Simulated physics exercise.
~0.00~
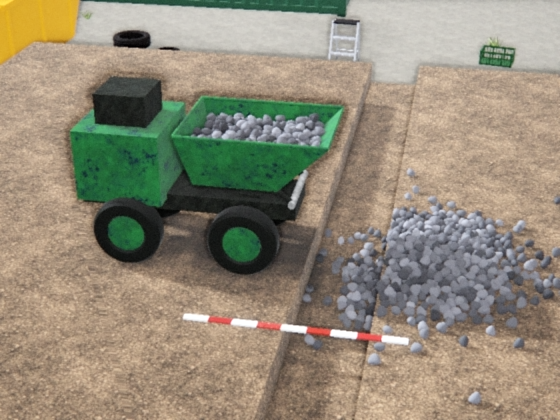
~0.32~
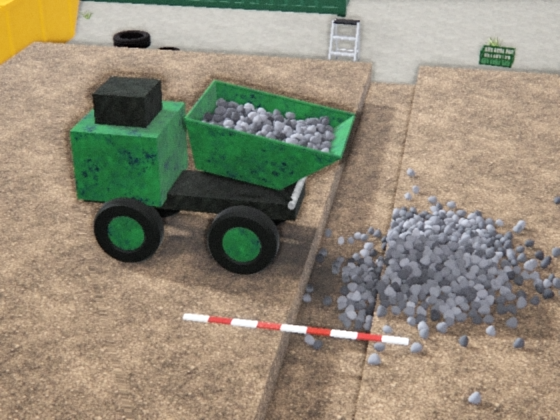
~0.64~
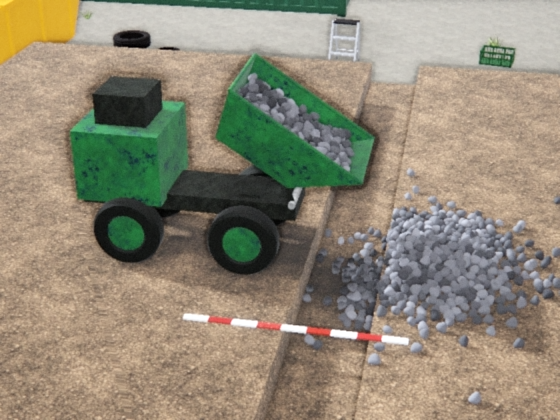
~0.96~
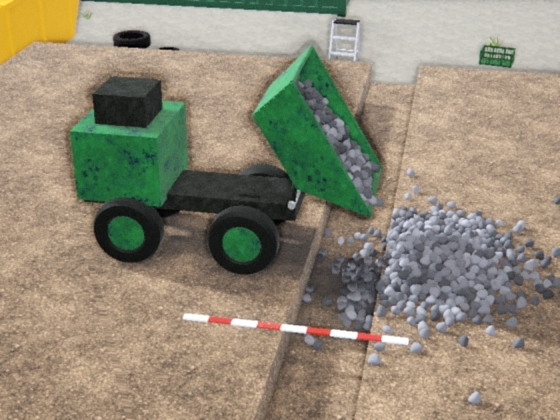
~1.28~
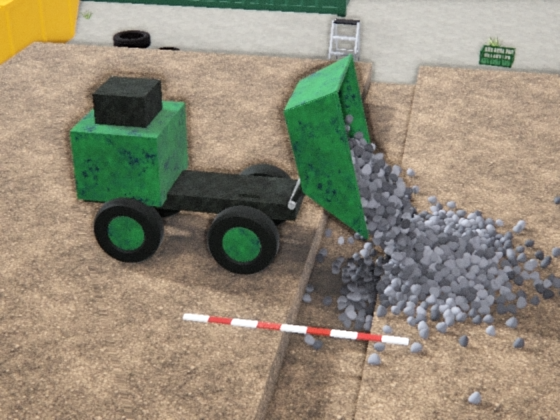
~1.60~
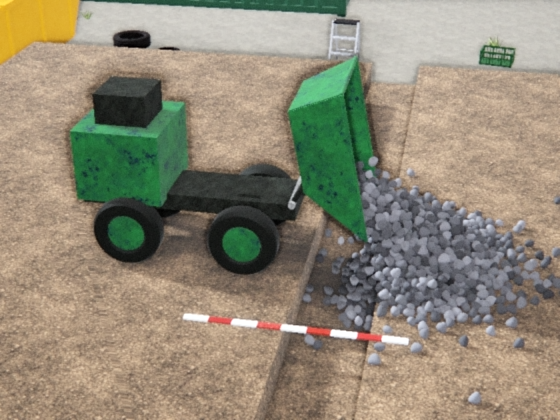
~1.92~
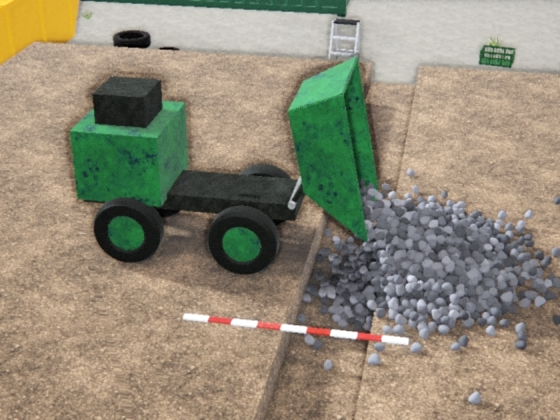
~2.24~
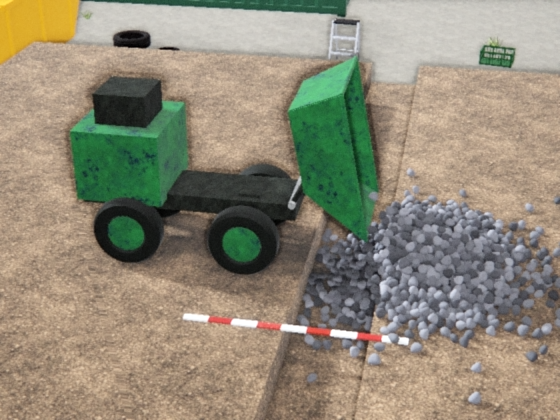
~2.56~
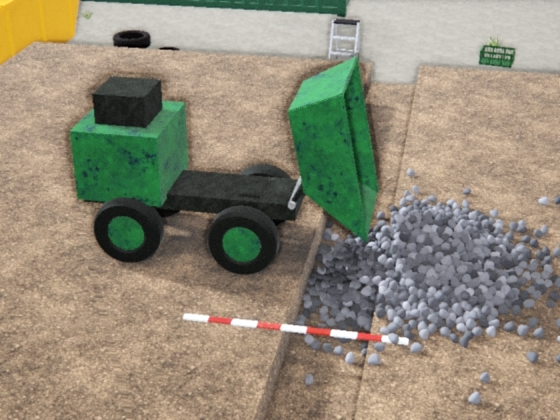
A small green dumper with black wheels stands on brown ground at the left of a trench, its skip full of grey stones, while an earlier heap lies at the right. The skip begins to tilt toward the trench, its front end rising as the stones stay inside. It tips more steeply until the load slides down and pours over the lower edge onto the heap. The skip stops almost upright while the last stones tumble out and spread. Some settle in the trench beside the red and white pole, and most rest in a wider heap beyond it.
